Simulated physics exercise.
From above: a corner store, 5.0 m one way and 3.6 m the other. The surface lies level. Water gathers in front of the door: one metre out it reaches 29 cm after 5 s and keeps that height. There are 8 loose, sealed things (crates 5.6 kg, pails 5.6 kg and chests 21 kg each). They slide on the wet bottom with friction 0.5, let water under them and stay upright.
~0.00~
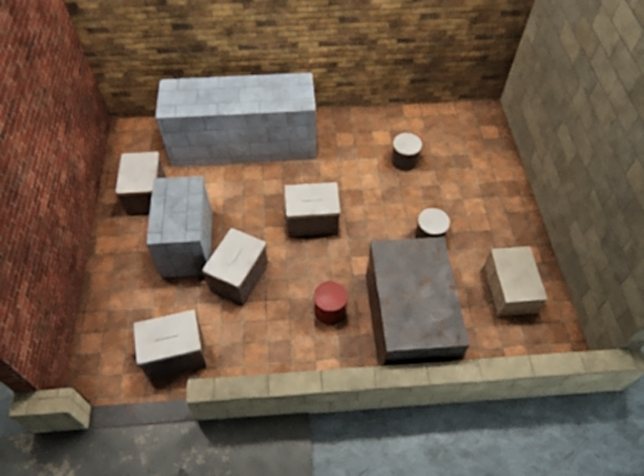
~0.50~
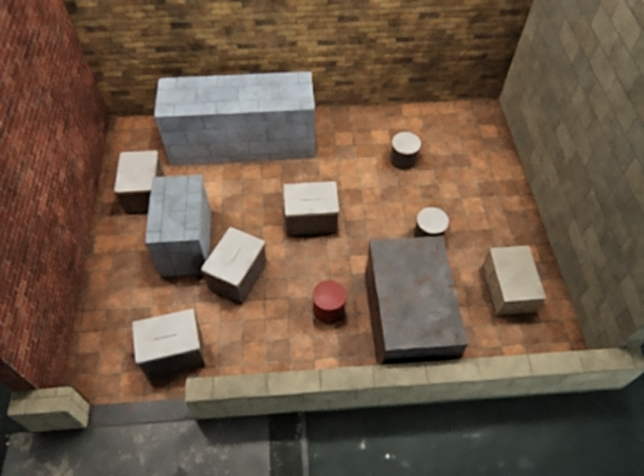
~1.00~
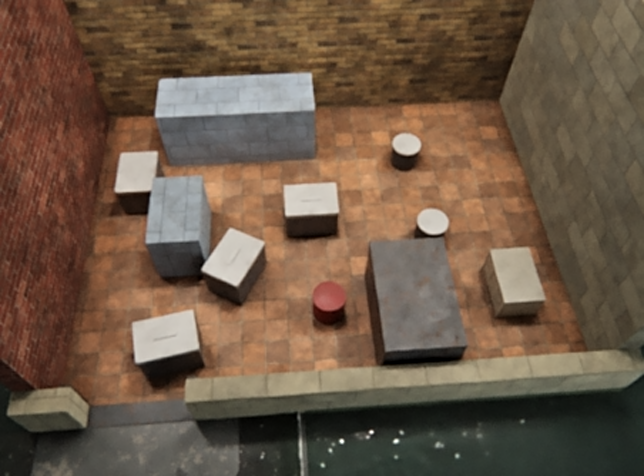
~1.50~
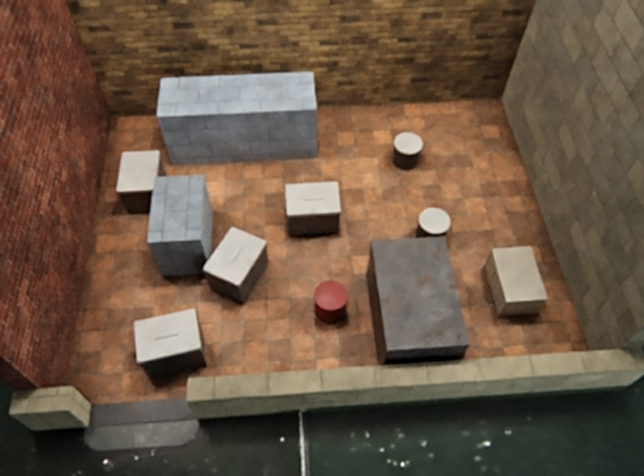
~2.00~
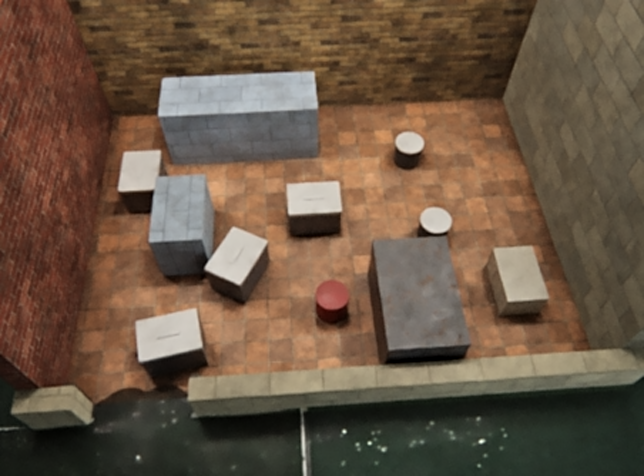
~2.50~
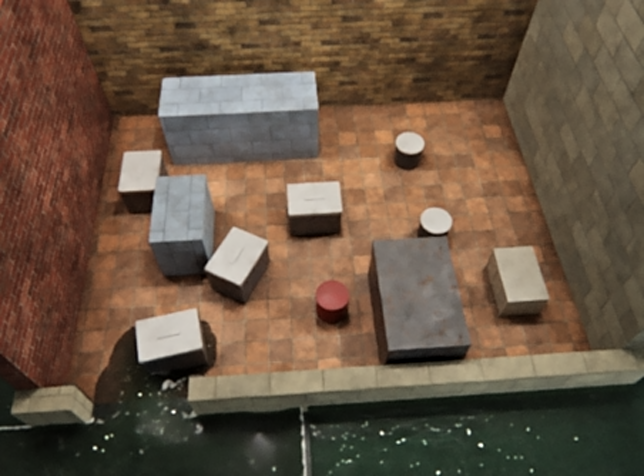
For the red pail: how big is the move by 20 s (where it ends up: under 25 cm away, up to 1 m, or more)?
Red pail gets carried off.
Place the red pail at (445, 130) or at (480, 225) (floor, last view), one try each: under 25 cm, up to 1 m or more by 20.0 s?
In turn: It travels far; it slides a little.
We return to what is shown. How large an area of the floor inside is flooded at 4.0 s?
About 3.5 m2.
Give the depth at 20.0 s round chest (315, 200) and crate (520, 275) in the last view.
Roughly 20 and 21 cm.
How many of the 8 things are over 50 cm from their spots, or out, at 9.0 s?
By then 3.
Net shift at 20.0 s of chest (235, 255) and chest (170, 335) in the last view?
In that order: 250 cm, 60 cm.
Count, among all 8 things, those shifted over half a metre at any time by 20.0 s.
I count 8.
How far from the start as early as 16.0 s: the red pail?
About 250 cm.
After 4.0 s the red pail is near (332, 295), 0.0 m from its start, aground; 0 afloat.
After 9.0 s the red pail is near (386, 199), 1.3 m from its start, aground; 0 afloat.
After 16.0 s the red pail is near (522, 172), 2.5 m from its start, afloat; 8 afloat.
After 20.0 s the red pail is near (531, 206), 2.3 m from its start, afloat; 8 afloat.
